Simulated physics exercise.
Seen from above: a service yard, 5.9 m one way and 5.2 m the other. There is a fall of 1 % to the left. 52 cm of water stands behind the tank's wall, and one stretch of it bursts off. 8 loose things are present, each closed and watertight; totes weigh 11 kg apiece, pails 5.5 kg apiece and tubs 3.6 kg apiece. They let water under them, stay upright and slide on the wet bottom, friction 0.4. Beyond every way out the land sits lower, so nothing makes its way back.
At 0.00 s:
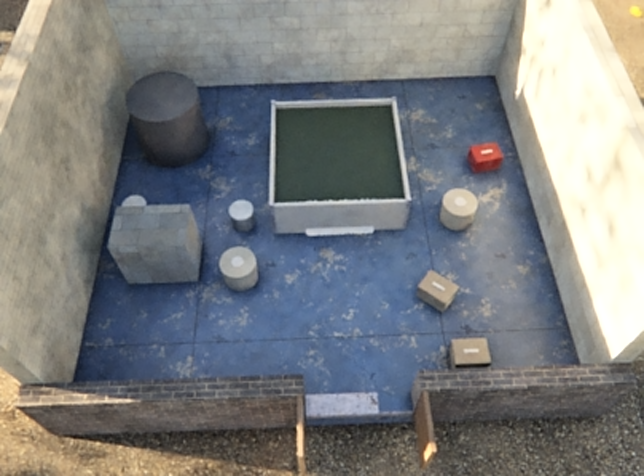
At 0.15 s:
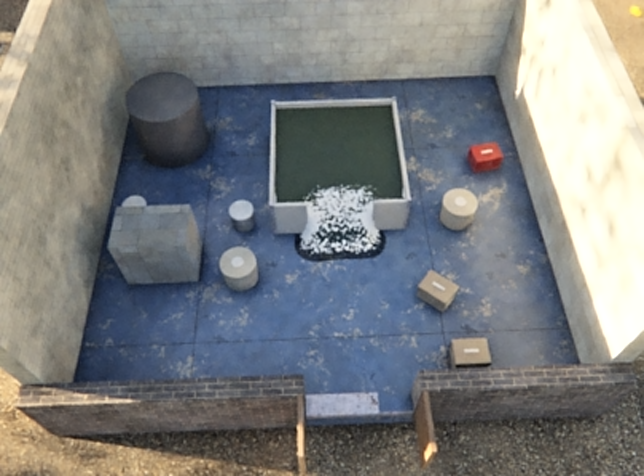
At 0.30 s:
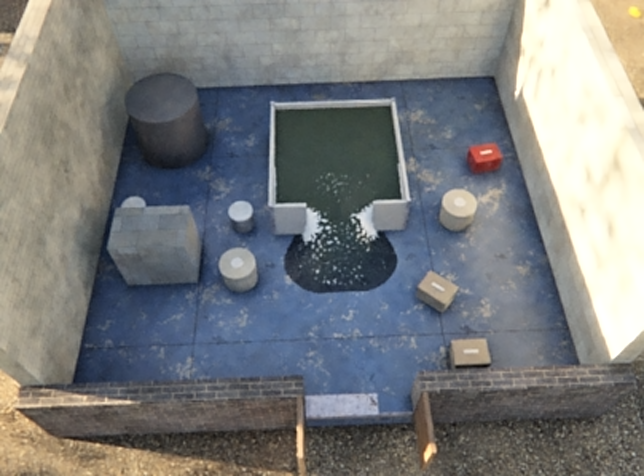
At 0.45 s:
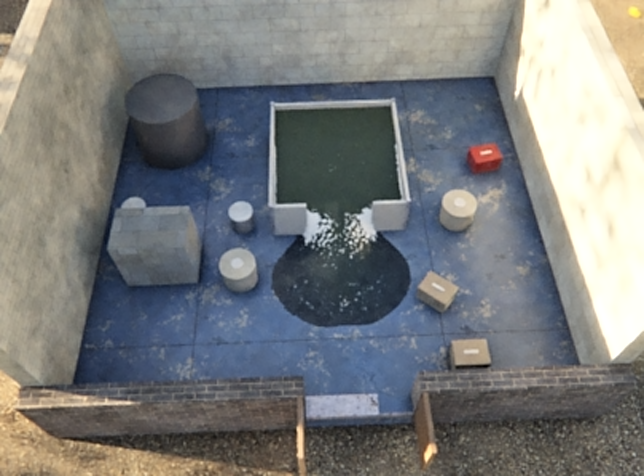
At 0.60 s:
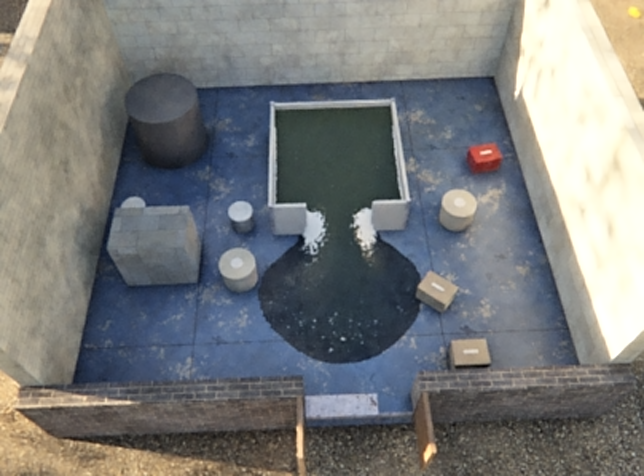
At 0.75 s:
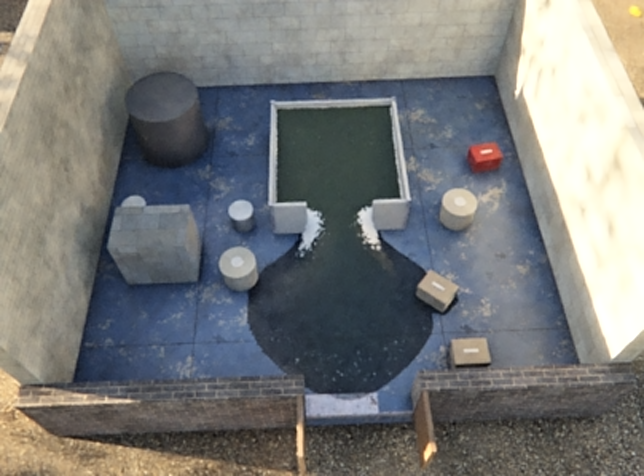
The video shows a walled yard from above, where part of the near side of a raised water tank bursts open and dark water spreads across the blue floor toward the front opening, while the surrounding containers stay in place.
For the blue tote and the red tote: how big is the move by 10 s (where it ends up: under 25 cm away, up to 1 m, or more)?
In the end the blue tote rests nearly unmoved. The red tote rests nearly unmoved.
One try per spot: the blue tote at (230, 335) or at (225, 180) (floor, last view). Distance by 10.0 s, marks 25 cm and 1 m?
Taken in turn, it is carried a long way and then stays almost motionless.
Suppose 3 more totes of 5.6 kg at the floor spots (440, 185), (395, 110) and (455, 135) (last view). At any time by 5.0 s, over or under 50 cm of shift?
Spot by spot, in turn: Falls short, falls short, falls short.
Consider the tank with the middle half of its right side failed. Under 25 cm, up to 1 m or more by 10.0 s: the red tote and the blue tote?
Well, the red tote goes a long way and the blue tote goes a long way.
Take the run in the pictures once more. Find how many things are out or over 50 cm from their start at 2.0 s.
The number I get is 0.
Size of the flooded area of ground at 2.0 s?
Wet area: Approx. 12.0 m2.
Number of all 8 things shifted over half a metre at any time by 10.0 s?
Count: 2.
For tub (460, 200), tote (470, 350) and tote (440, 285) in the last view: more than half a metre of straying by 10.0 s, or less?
Beyond the limit, then beyond the limit, then within the limit.
After 2.0 s the blue tote is near (316, 107), 0.0 m from its start, aground; the red tote is near (486, 152), 0.0 m from its start, aground; 0 of 8 are out; 0 afloat.
After 4.5 s the blue tote is near (316, 107), 0.0 m from its start, aground; the red tote is near (486, 152), 0.0 m from its start, aground; 0 of 8 are out; 0 afloat.
After 7.0 s the blue tote is near (316, 107), 0.0 m from its start, aground; the red tote is near (486, 152), 0.0 m from its start, aground; 0 of 8 are out; 1 afloat.
After 10.0 s the blue tote is near (316, 107), 0.0 m from its start, aground; the red tote is near (486, 152), 0.0 m from its start, aground; 0 of 8 are out; 2 afloat.
